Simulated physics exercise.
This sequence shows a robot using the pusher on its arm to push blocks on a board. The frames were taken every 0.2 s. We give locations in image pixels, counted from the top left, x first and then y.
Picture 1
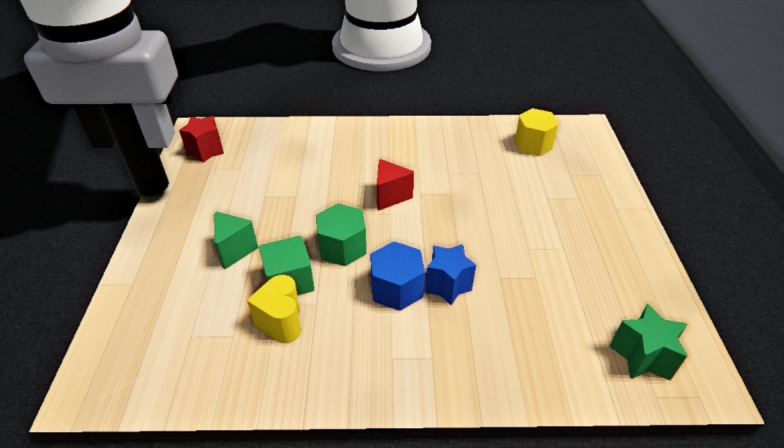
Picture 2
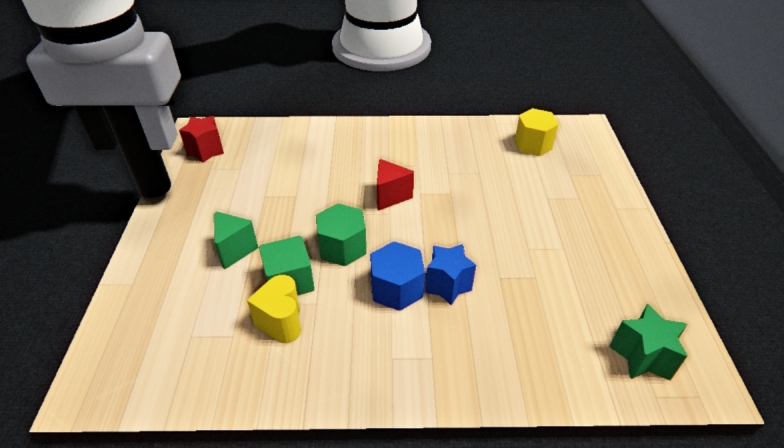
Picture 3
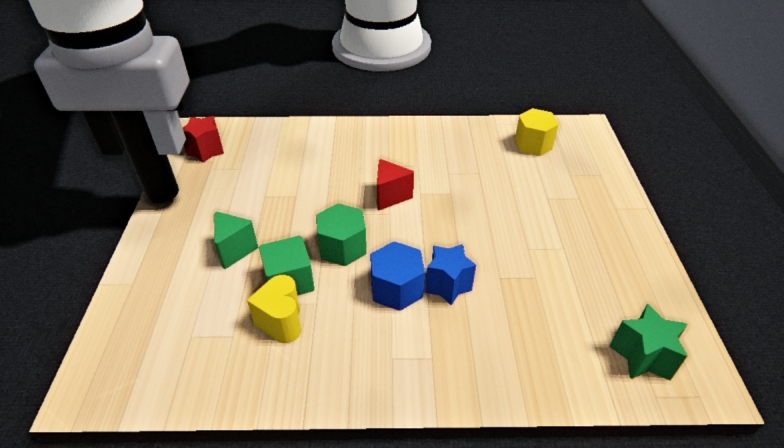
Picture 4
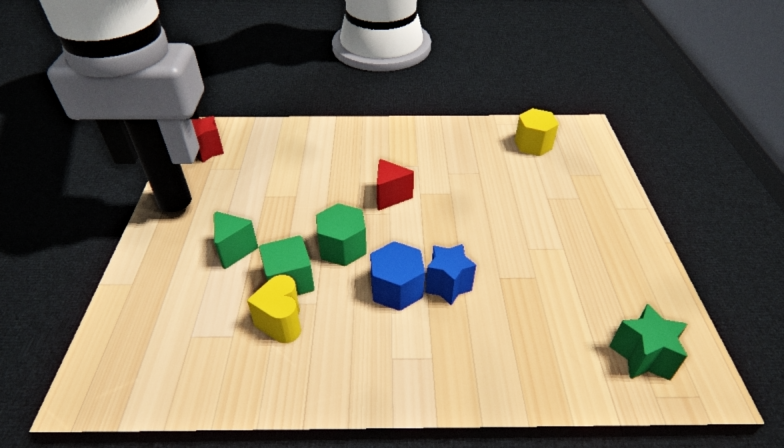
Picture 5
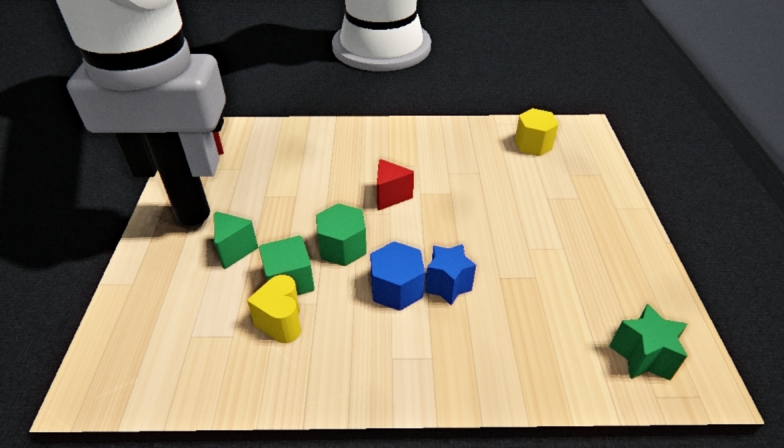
The video shows a robot arm with a dark pusher above a wooden board scattered with red, yellow, green and blue blocks. The arm moves slightly right and toward the viewer, nearing the green triangular block while the blocks stay still.
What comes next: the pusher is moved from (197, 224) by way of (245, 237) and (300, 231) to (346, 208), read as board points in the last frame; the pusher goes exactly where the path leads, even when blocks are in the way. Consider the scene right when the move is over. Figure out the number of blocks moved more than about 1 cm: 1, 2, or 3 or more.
I count one.
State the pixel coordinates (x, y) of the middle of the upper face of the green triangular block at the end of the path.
It will end up at (254, 236).
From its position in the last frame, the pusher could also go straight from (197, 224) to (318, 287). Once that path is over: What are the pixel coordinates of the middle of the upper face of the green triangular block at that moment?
Somewhere near (264, 272).
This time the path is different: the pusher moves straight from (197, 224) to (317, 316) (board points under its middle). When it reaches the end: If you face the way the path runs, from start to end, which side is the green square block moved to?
So, looking from the first point of the path to the last, the green square block moves leftwards.
On the path given first. One third of the way, pusher at (243, 228); green triangular block at (244, 238), turned 40° clockwise.
Two thirds of the way, pusher at (299, 222); green triangular block at (254, 236), turned 80° clockwise; yellow heart-shaped block at (278, 301), turned 15° clockwise; green square block at (287, 259), turned 15° anticlockwise.
At the end, pusher at (346, 199); green triangular block at (254, 236), turned 80° clockwise; yellow heart-shaped block at (278, 301), turned 15° clockwise; green square block at (287, 259), turned 15° anticlockwise; green hexagon not moved.
